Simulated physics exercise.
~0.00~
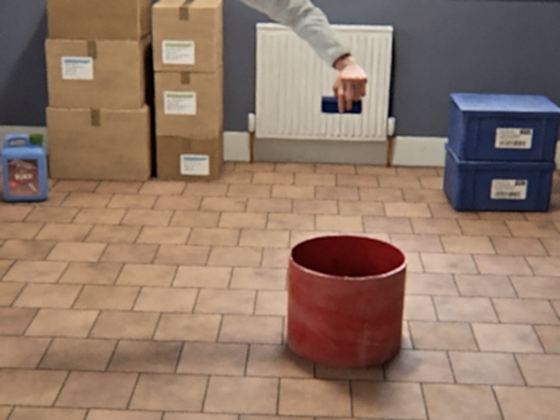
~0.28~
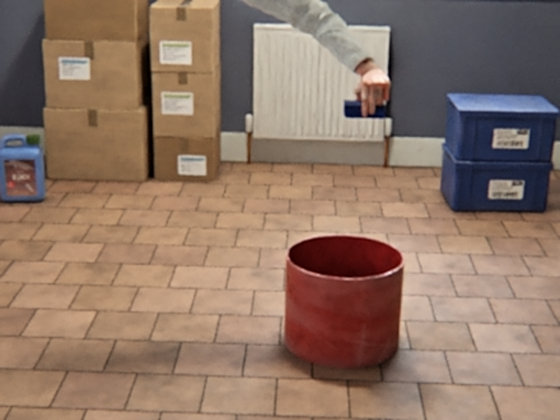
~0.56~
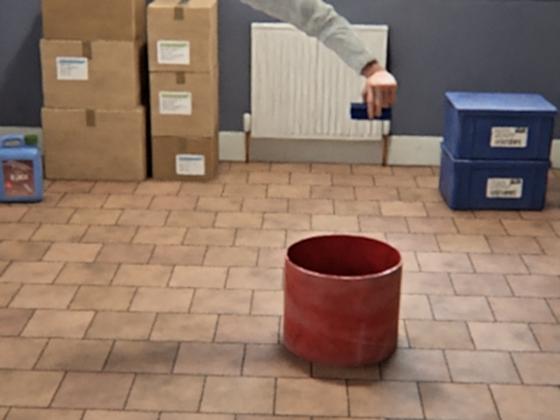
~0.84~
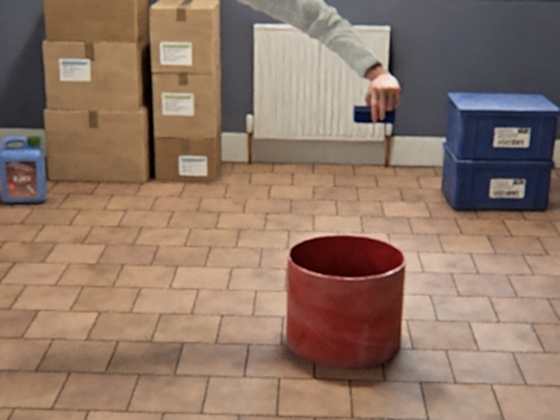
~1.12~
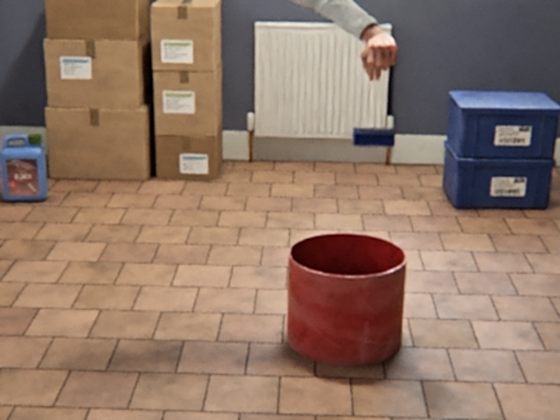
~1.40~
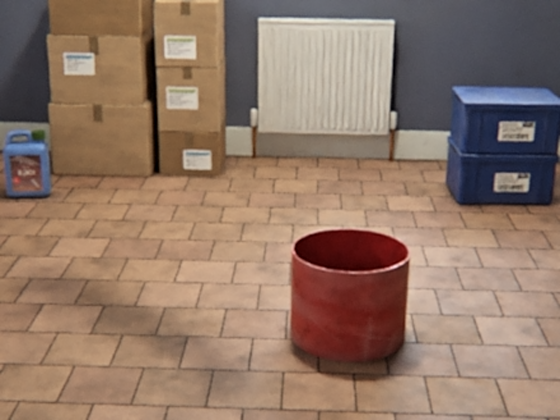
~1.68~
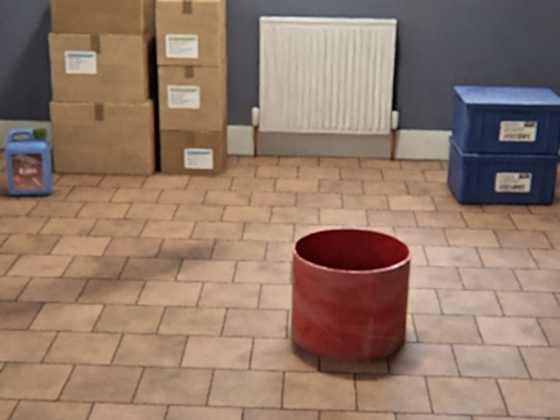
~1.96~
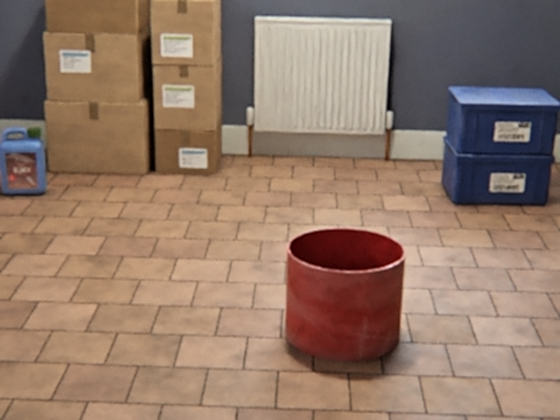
A hand in a pale grey sleeve reaches in from the top, holding a small dark blue sponge above a tiled floor, seen from slightly above by a gently swaying camera. An open red tub stands below, right of centre, with stacked cardboard boxes and a blue jug to the left, a white radiator behind, and two blue crates to the right. The hand shifts a little right and holds steady. Then it lets go and draws back as the sponge drops. The sponge lands inside the tub, hidden from view, and the tub stays still.
